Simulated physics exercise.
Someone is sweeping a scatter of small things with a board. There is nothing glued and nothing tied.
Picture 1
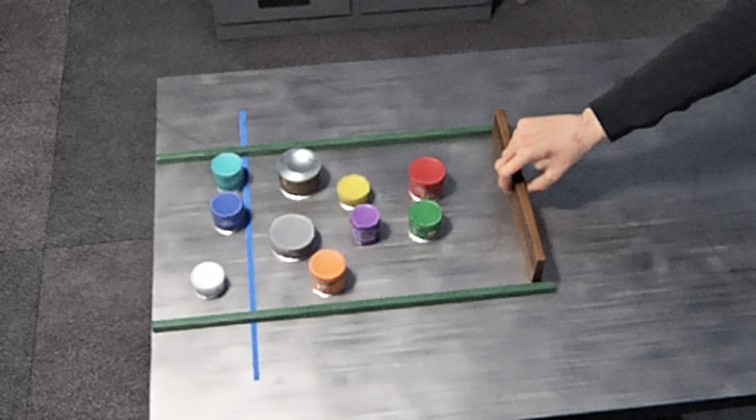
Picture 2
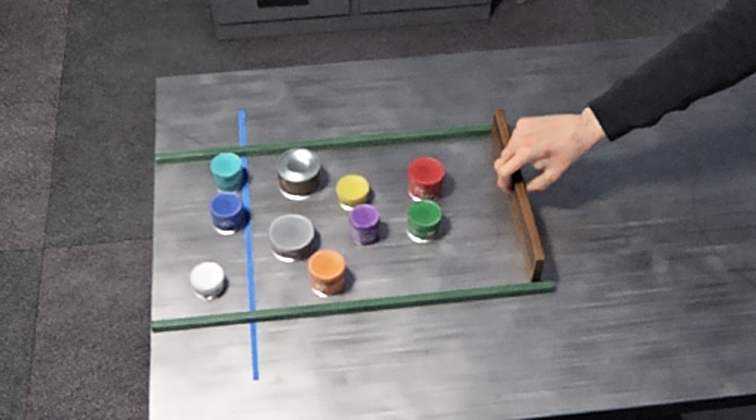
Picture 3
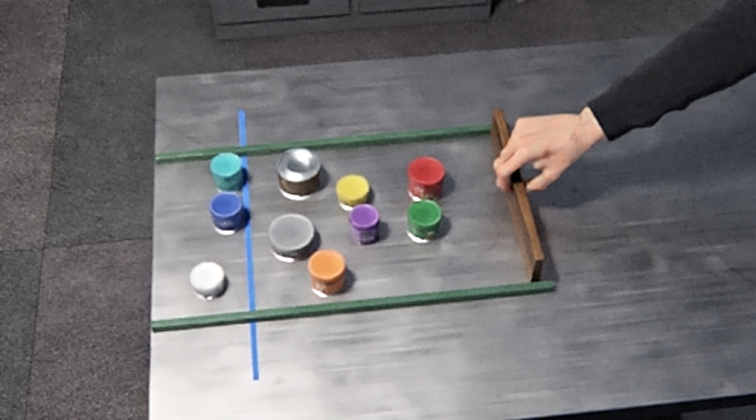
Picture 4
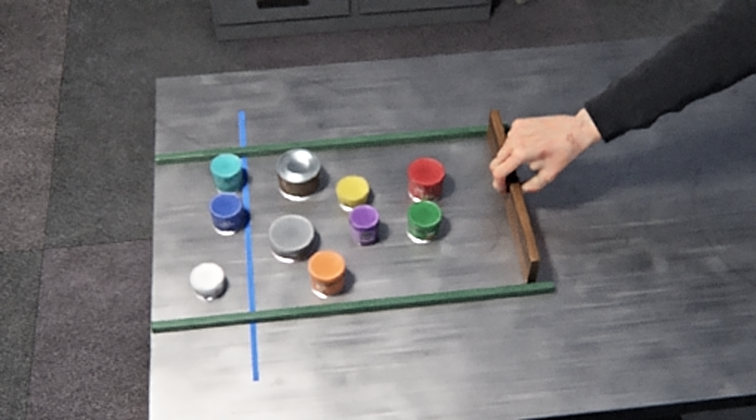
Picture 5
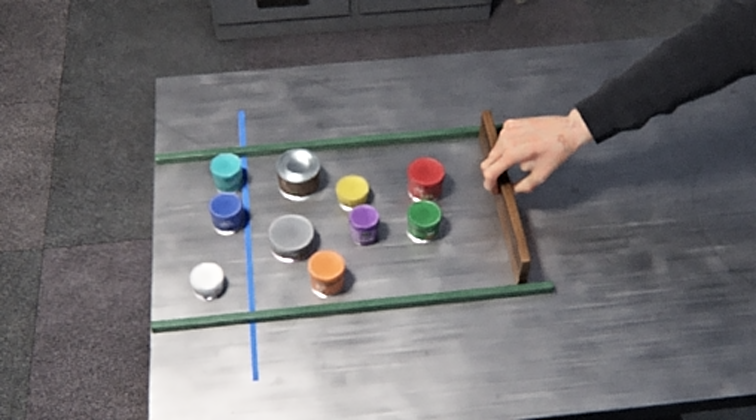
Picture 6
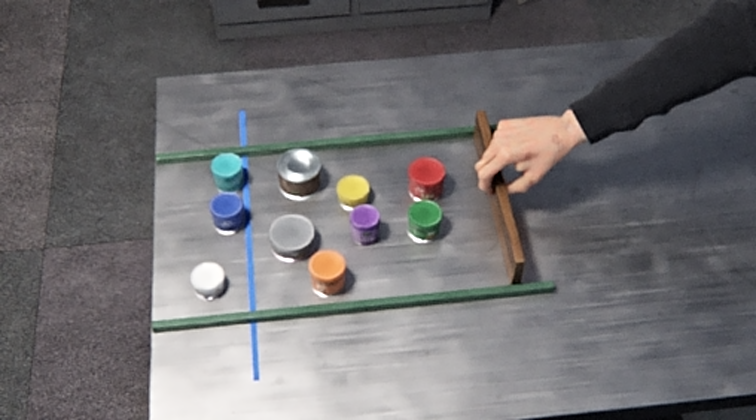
A hand holding a wooden board between two green rails, then sliding it slightly left while the scattered coloured tins stay still.
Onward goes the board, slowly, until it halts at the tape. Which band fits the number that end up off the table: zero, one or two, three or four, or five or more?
The band is zero.
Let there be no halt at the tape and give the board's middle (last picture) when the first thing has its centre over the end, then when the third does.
Its centre point is roughly (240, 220) and later (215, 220).
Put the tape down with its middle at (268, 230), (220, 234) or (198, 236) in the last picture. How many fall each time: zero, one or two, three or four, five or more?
In turn: None, just one or two, more than four.
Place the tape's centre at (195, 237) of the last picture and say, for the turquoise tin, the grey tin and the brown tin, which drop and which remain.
The turquoise tin? It does not stay. The grey tin? It does not stay. The brown tin? It is safe.
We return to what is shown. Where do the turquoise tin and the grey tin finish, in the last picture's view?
(187, 179), and the other (164, 260).
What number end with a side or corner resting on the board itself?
Tally at the end: 4.
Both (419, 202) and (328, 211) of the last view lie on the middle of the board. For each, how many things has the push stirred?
At the first spot the count is 2, and at the second it is 7.
A little later, none off yet; white tin at rest near (209, 281); blue tin at rest near (228, 213); turquoise tin at rest near (228, 174).
Next, none off yet; white tin at rest near (207, 283); blue tin shifted a little near (212, 216); turquoise tin at rest near (228, 174).
When it is over, the number that fall off is zero.
